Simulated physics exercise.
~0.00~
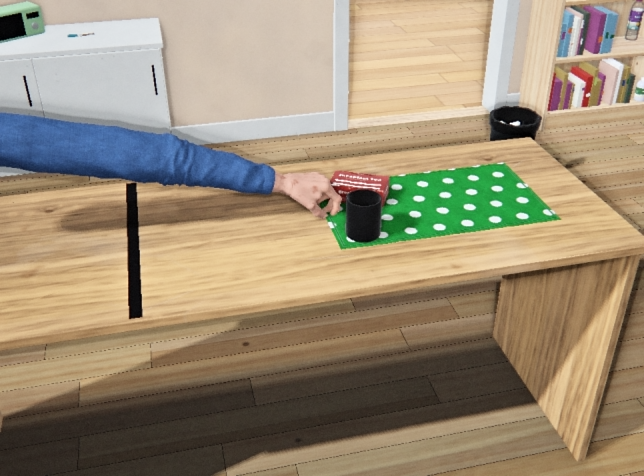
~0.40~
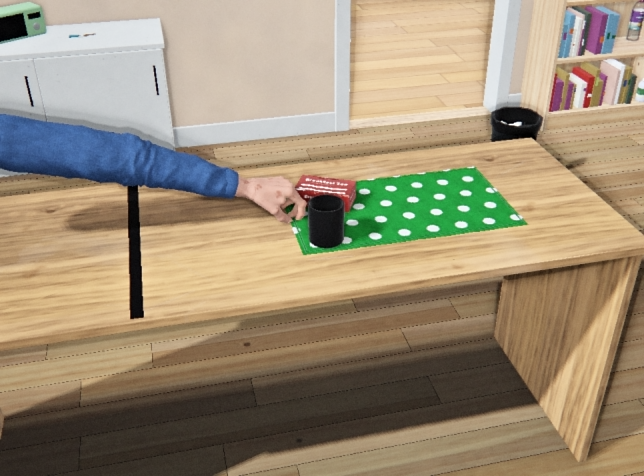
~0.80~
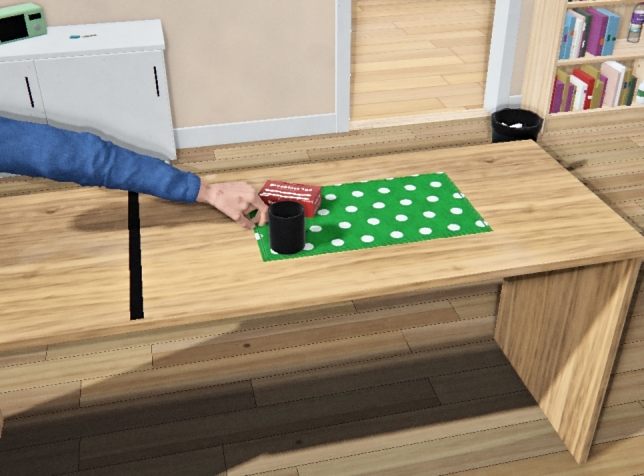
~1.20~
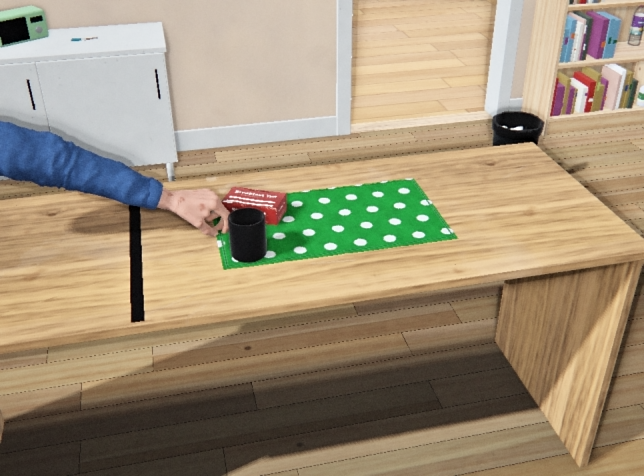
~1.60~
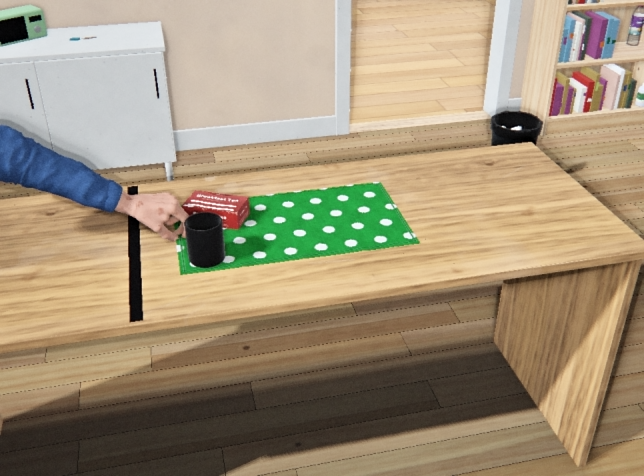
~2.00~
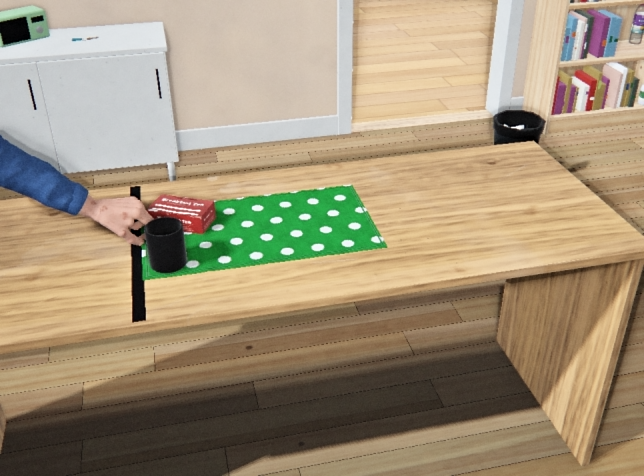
On a wooden desk, a hand in a blue sleeve steadily pulls a green, white-dotted cloth leftward, carrying a black mug and a red packet along, until the cloth's edge reaches a strip of black tape with both items still resting on it.
